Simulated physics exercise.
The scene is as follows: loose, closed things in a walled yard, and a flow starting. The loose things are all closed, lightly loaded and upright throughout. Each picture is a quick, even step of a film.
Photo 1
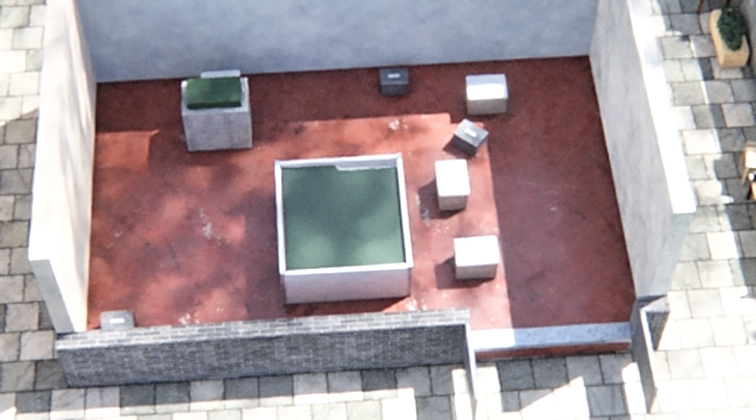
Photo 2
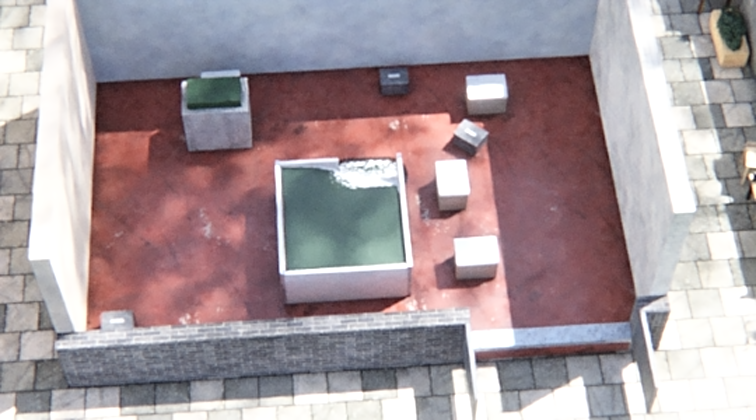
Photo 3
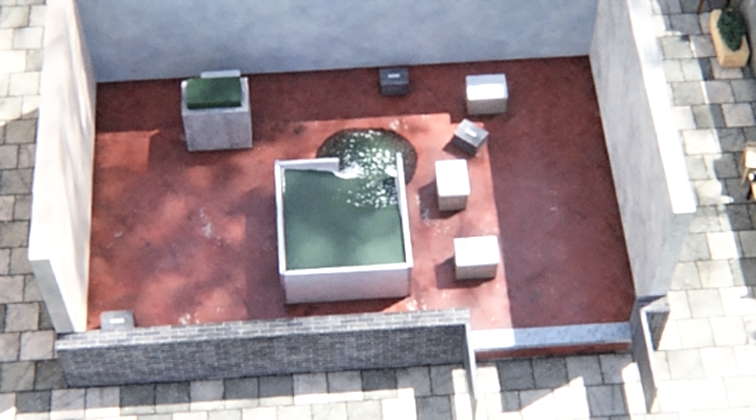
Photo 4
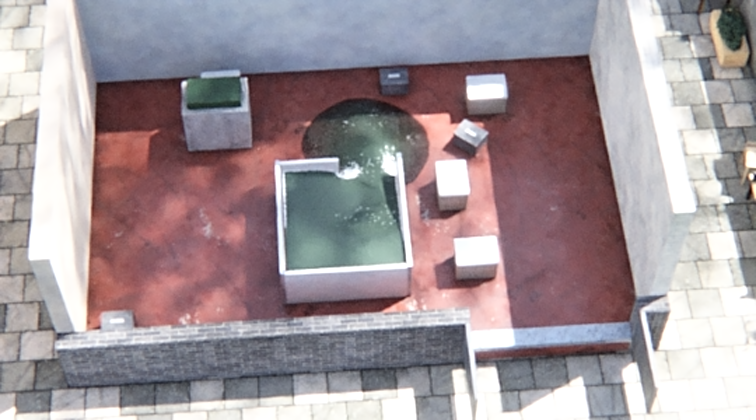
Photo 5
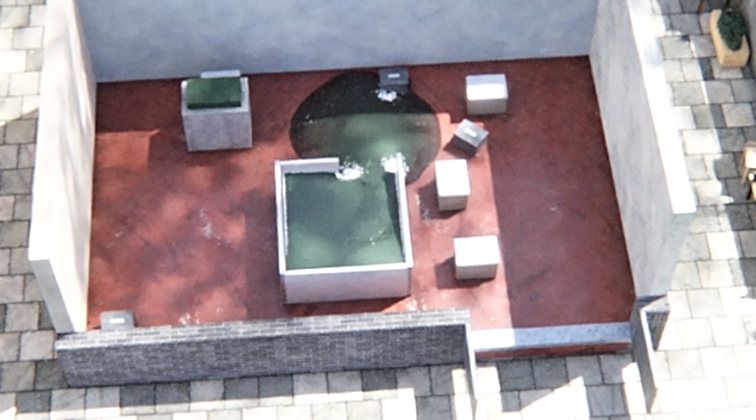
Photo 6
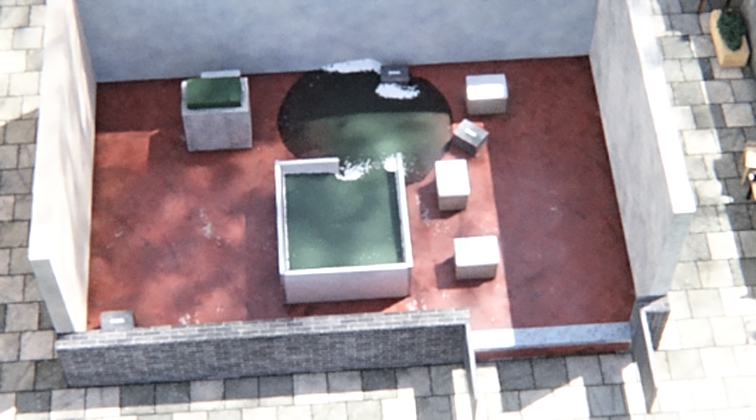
Dark green water pouring from a gap in a square tank's rim, spreading across a red walled yard among scattered blocks.
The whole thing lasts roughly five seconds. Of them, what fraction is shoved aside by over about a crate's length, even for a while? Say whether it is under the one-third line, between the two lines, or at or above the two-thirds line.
Within the middle band.
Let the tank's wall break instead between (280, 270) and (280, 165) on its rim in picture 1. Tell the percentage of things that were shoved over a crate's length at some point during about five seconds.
Result: Close to 30 %.
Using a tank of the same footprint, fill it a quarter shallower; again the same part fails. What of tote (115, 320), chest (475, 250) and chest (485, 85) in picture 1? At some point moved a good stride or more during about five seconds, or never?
Item by item: Missed the mark, then missed the mark, then cleared the mark.
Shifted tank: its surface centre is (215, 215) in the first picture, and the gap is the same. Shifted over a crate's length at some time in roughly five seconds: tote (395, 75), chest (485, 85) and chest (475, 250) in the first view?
Taking them in order, went past that, went past that, fell short.
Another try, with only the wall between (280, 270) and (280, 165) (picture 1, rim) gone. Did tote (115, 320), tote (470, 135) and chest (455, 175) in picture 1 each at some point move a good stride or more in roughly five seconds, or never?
Lab note - in sequence: Travelled far enough; did not travel far; did not travel far.
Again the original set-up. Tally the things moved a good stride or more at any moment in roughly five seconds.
The total here is 3.
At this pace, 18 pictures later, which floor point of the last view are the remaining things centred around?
The average lands at about (402, 190).
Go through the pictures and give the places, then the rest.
The first picture shows a tote at (394, 76), on the bottom; a chest at (477, 250) rests on the ground; 0 of 7 have shifted.
The second picture shows a tote at (394, 76) rests on the ground; a chest at (477, 250) rests on the ground; 0 of 7 have shifted.
The third picture shows a tote at (394, 76) rests on the ground; a chest at (477, 250) rests on the ground; 0 of 7 have shifted.
The fourth picture shows a tote at (394, 76) rests on the ground; a chest at (477, 250) rests on the ground; 0 of 7 have shifted.
The fifth picture shows a tote at (394, 76) rests on the ground; a chest at (477, 250), on the bottom; 0 of 7 have shifted.
The sixth picture shows a tote at (394, 73), on the bottom, close to its start; a chest at (477, 250), on the bottom; 1 of 7 have shifted.
A moment on, 0 of 7 are well off their spots; 0 afloat.
Next, 2 of 7 are well off their spots; 2 afloat.
Later, 3 of 7 are well off their spots; 3 afloat.
In the end, 3 of 7 are well off their spots, and 3 have been at some point; 1 afloat.
